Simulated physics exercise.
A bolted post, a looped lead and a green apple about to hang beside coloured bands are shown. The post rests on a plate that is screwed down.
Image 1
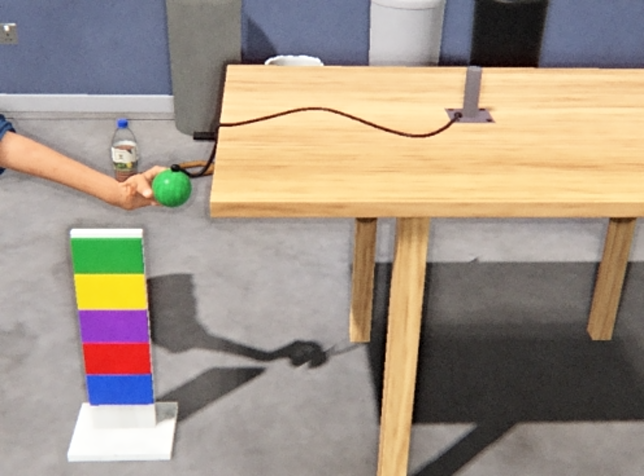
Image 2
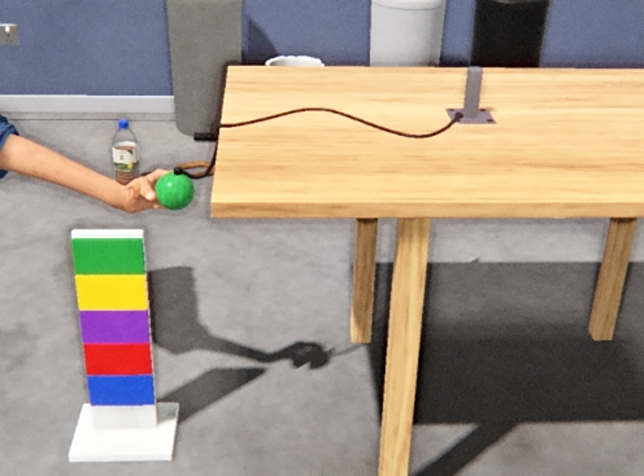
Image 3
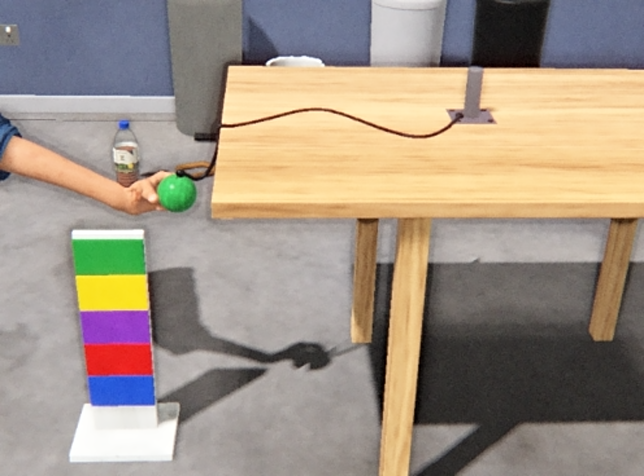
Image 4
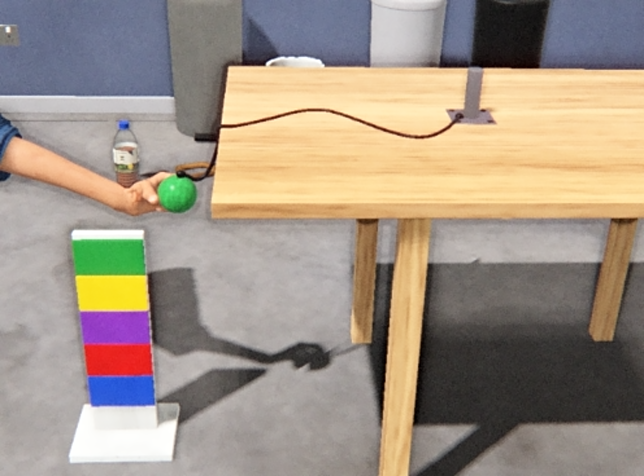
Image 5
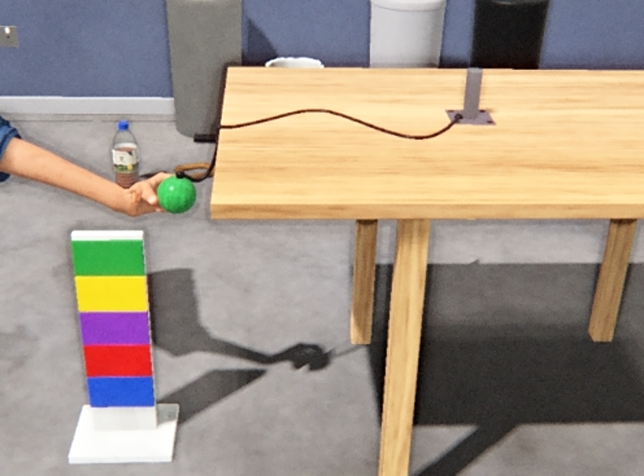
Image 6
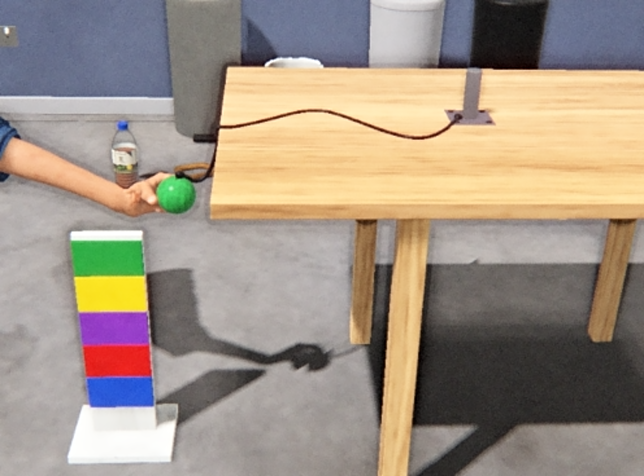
Beside a wooden table, a hand holding a green ball on a dark cord, barely shifting above a colour-banded post.
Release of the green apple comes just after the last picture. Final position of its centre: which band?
Band: Yellow.
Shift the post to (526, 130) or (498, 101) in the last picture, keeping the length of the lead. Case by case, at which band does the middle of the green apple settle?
Green; green.
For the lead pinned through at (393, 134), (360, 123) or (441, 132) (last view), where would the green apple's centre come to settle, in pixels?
First (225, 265), next (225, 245), last (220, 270).
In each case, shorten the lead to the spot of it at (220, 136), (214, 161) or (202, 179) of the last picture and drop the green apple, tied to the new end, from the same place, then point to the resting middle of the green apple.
(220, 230), (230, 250), (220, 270).
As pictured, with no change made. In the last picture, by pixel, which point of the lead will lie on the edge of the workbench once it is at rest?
Look around (286, 115).
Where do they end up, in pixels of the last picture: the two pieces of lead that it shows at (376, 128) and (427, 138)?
(334, 123) and (389, 120).
A little later, apple near (241, 286); level with yellow.
Next, apple near (205, 291); level with yellow.
When it is over, apple near (218, 291); level with yellow. Its middle rests at the yellow band.
